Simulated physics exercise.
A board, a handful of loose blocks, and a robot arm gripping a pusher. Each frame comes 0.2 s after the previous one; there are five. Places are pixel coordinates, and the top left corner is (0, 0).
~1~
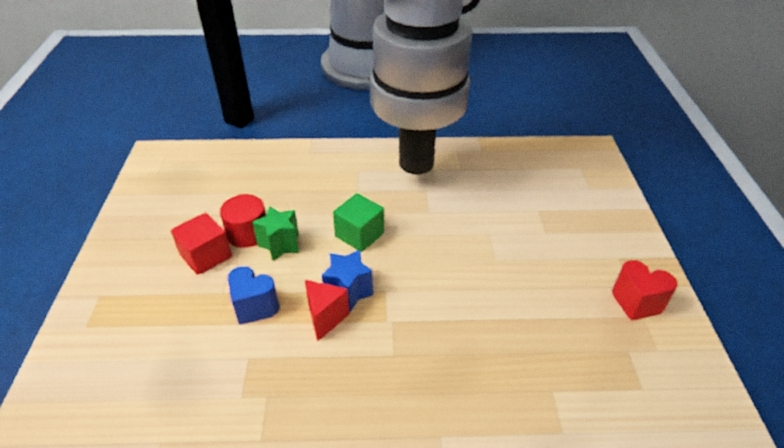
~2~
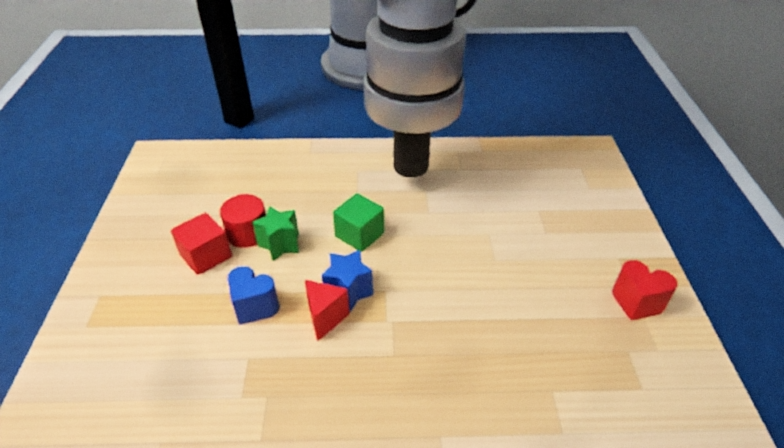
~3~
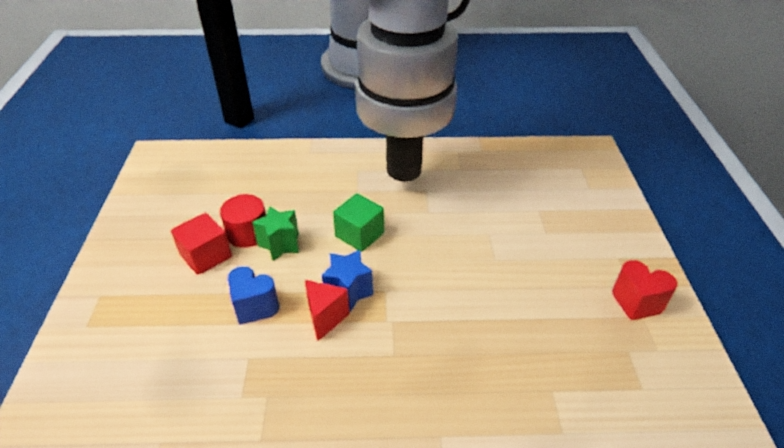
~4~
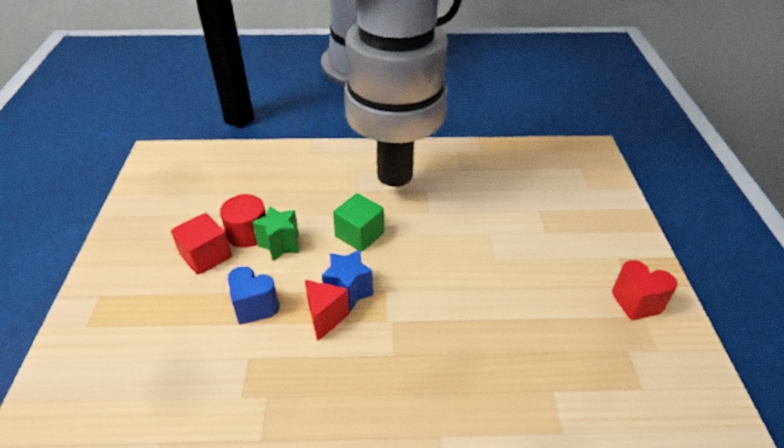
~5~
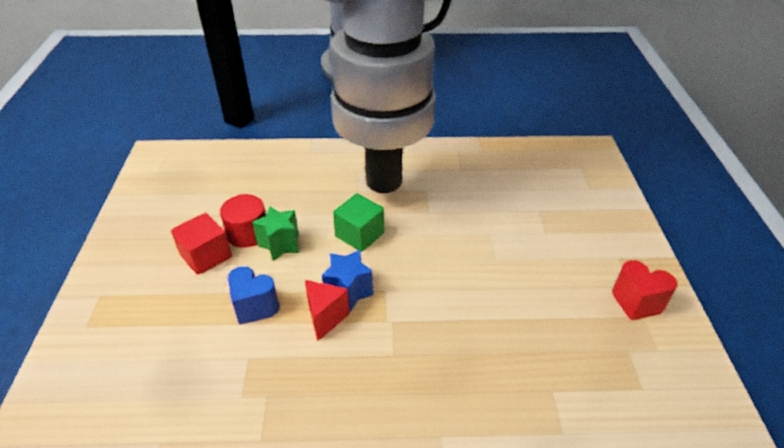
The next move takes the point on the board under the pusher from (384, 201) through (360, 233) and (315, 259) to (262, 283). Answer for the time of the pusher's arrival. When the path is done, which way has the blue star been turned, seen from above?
Its rotation is counterclockwise.
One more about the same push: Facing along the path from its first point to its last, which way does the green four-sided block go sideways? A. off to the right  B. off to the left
B: Off to the left.
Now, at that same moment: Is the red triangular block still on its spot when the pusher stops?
Final answer: No.
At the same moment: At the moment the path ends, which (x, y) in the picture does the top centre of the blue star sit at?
Its top face will be centred at roughly (347, 286).
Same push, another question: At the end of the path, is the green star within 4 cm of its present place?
Going by the path, yes.
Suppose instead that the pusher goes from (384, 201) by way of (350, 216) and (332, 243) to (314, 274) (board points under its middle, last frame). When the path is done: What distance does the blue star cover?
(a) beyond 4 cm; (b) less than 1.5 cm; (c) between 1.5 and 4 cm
The one that fits is c, between 1.5 and 4 cm.
On the path given first. One third of the way, pusher (358, 216); green four-sided block (342, 235), turned 15° anticlockwise.
Two thirds of the way, pusher (312, 241); red triangular block (319, 312), turned 20° clockwise; blue star (347, 285), turned 35° anticlockwise; green four-sided block (311, 267), turned 65° anticlockwise.
At the end, pusher (258, 264); blue heart block (243, 286), turned 15° anticlockwise; green star (242, 232), turned 55° clockwise; red triangular block (319, 312), turned 25° clockwise; blue star (347, 286), turned 40° anticlockwise; green four-sided block (306, 272), turned 75° anticlockwise.
